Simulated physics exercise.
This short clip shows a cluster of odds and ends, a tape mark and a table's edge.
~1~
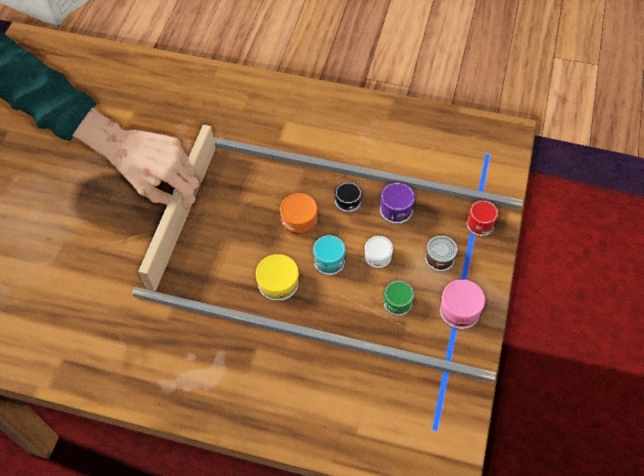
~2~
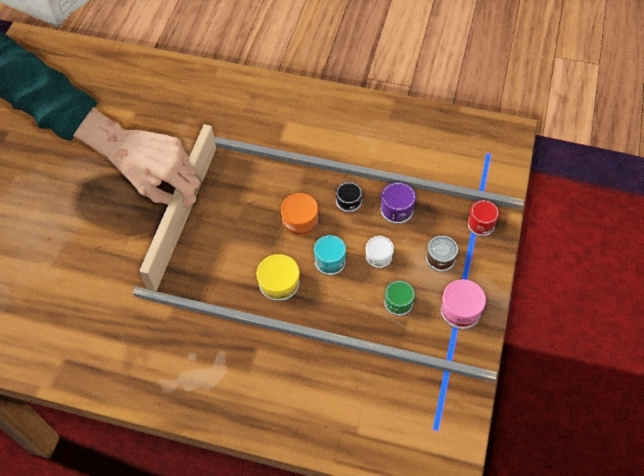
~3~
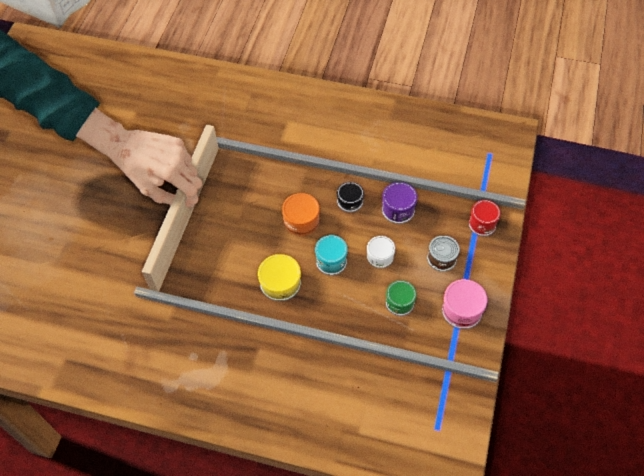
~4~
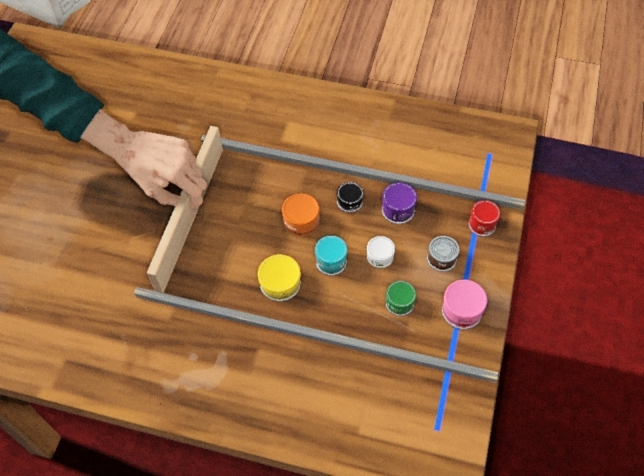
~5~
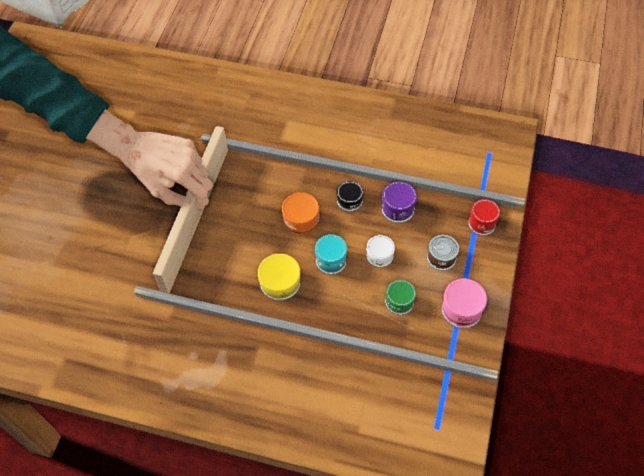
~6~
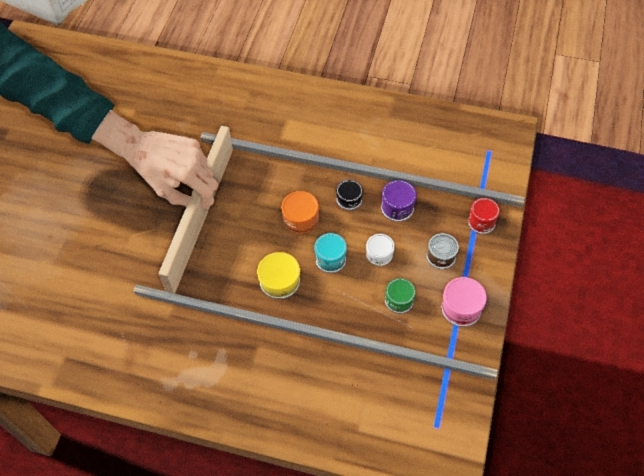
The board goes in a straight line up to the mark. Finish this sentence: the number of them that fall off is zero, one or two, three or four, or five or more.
The number of them that fall off is three or four.
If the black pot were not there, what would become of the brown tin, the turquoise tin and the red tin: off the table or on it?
Brown tin - gone, turquoise tin - safe, red tin - gone.
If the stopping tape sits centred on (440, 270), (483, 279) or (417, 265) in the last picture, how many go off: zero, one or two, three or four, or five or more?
Counts for the three spots in order: Either one or two; five or over; no fall at all.
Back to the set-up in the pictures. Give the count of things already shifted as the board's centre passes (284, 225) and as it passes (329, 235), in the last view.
So 2, and at the other place 4.
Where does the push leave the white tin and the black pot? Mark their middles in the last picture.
(504, 277) and (489, 223), approximately.
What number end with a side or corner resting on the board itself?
4 in contact.
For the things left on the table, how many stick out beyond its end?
The number would be 3.
Soon after, none off yet; red tin at rest near (483, 216); pink tin at rest near (463, 302); brown tin at rest near (442, 251).
After that, none off yet; red tin displaced about its own width near (504, 219); pink tin displaced about its own width near (499, 303); brown tin displaced about its own width near (474, 248).
In the end, the number that fall off is three or four; gone, brown tin, pink tin and red tin.
